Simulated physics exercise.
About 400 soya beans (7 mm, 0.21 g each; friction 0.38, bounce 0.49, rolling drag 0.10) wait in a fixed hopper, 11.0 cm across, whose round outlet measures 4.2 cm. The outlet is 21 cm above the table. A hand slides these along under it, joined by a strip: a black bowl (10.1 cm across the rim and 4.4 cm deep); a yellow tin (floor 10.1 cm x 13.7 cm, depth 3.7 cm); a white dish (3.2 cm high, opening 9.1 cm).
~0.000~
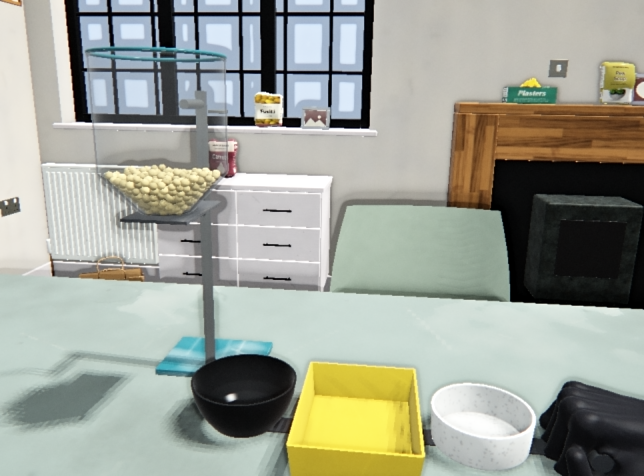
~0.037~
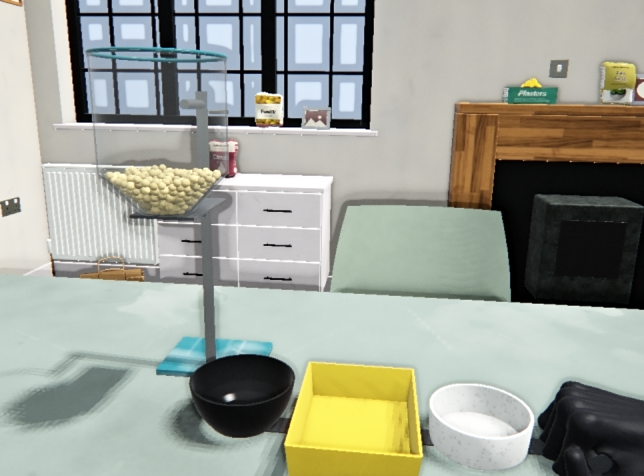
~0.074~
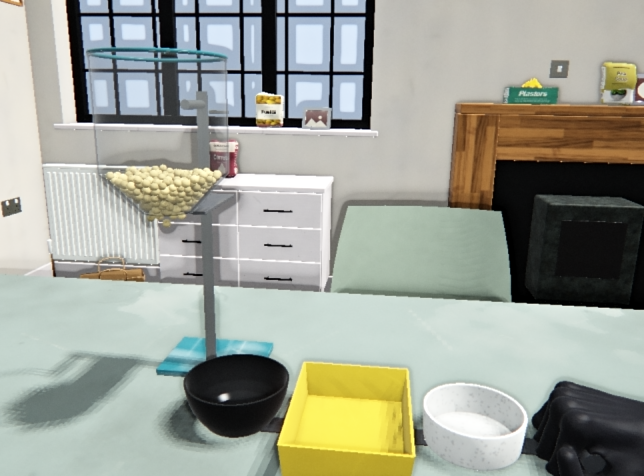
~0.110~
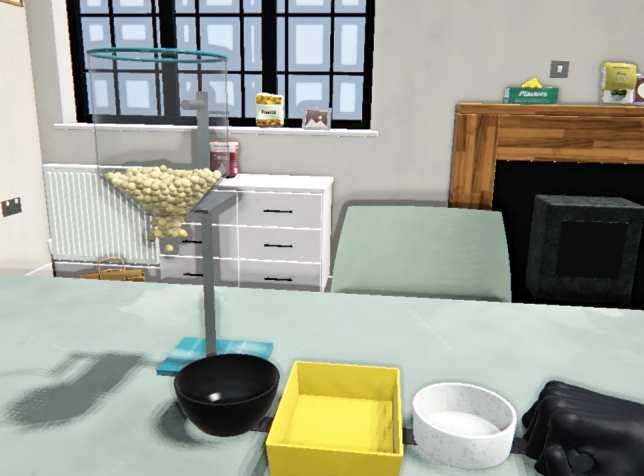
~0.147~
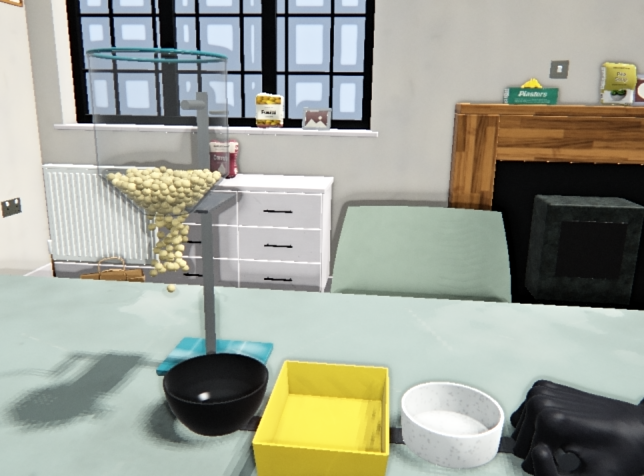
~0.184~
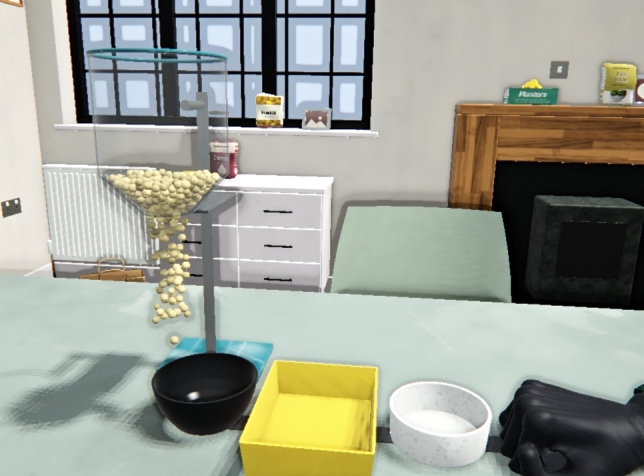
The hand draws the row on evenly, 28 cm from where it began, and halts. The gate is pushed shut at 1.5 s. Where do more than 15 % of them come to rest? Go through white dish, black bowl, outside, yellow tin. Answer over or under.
In the white dish: Under; in the black bowl: Over; outside everything: Under; in the yellow tin: Over.
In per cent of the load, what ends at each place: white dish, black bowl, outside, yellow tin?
White dish 0, black bowl 35, outside 5, yellow tin 60.
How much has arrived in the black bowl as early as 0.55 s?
About 35 per cent by then.
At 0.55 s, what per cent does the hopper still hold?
Some 15 per cent of the load.
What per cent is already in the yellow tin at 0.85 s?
About 60 per cent by then.
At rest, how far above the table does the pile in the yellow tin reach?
Roughly 2.0 cm.
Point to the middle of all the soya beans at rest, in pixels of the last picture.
At about (56, 401).
After 0.55 s, yellow tin 20 %, hopper 15 %, black bowl 35 %, in the air 25 %; middle of all pieces on or above the table near (145, 337).
After 0.85 s, yellow tin 60 %, black bowl 35 %; middle of all pieces on or above the table near (87, 403).
After 1.12 s, yellow tin 60 %, outside 5 %, black bowl 35 %; middle of all pieces on or above the table near (40, 402).
After 1.39 s, yellow tin 60 %, outside 5 %, black bowl 35 %; middle of all pieces on or above the table near (40, 402).
In the end, at 2.1 s, yellow tin 60 %, outside 5 %, hopper 0 %, white dish 0 %, black bowl 35 %.
